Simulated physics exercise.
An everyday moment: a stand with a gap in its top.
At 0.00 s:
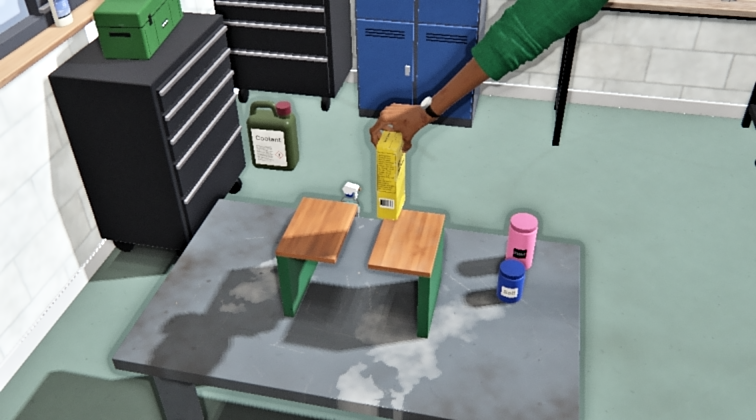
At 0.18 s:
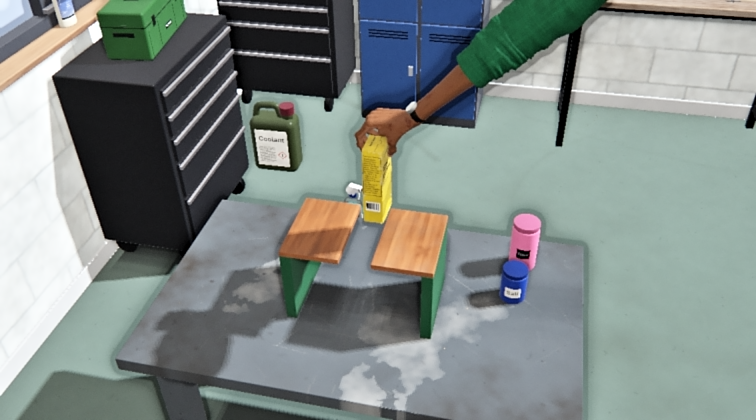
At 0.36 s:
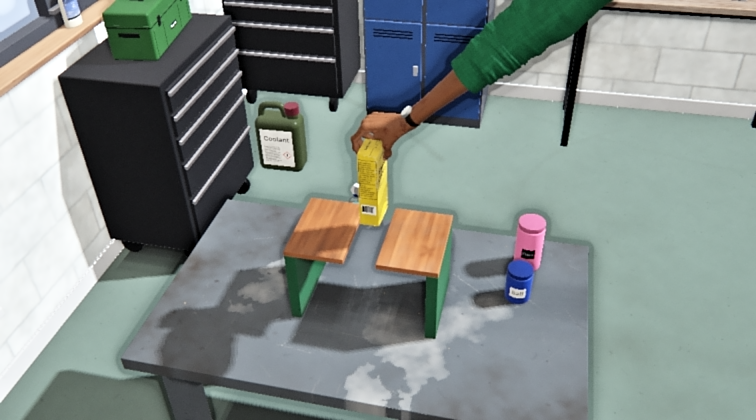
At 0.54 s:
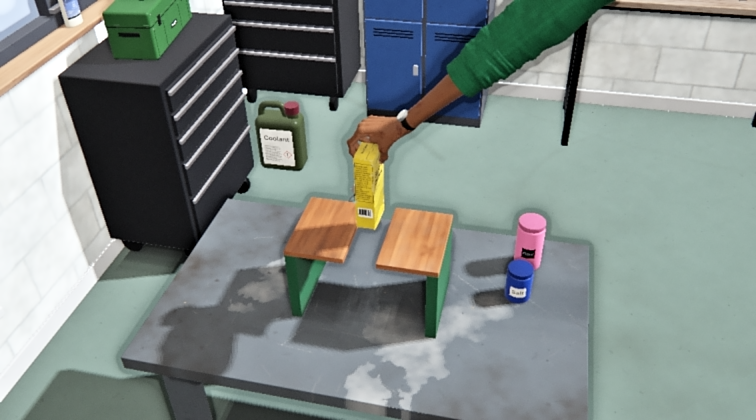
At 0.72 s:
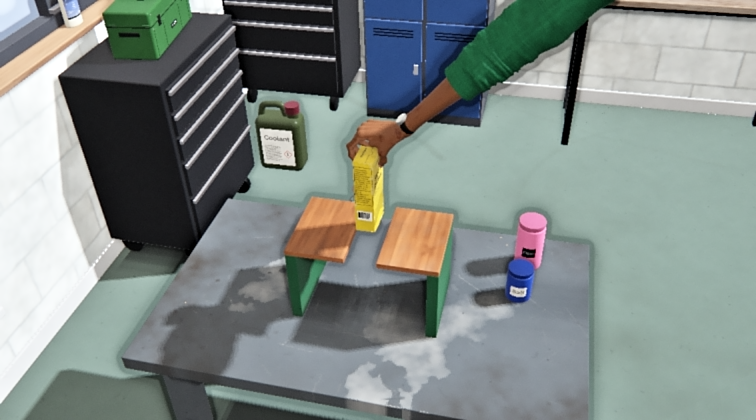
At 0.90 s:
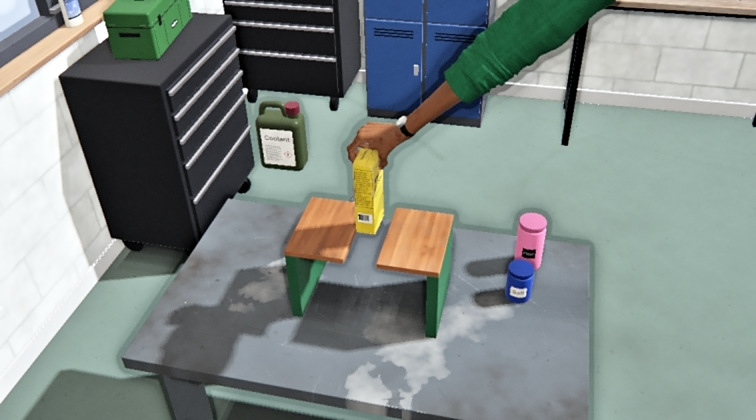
In a workshop with dark drawer cabinets, blue lockers and a green floor, the view looks down from above at a grey table. On it stand two wooden-topped green pieces with a gap between them, with pink and blue jars to the right. A green-sleeved arm moves a yellow packet slightly left and down over the gap, as the view shifts a little, then barely moves.
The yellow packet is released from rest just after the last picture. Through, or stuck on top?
In the end the packet goes down the gap.
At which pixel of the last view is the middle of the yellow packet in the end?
At about (372, 269).
After 1.22 s, yellow packet shifted well along near (372, 260).
After 1.56 s, yellow packet shifted well along near (372, 269).
In the end (1.9 s), moved from the start, yellow packet; the other 2 unmoved. At the end, from the last picture's camera, yellow packet near (372, 269). The packet reaches the table.
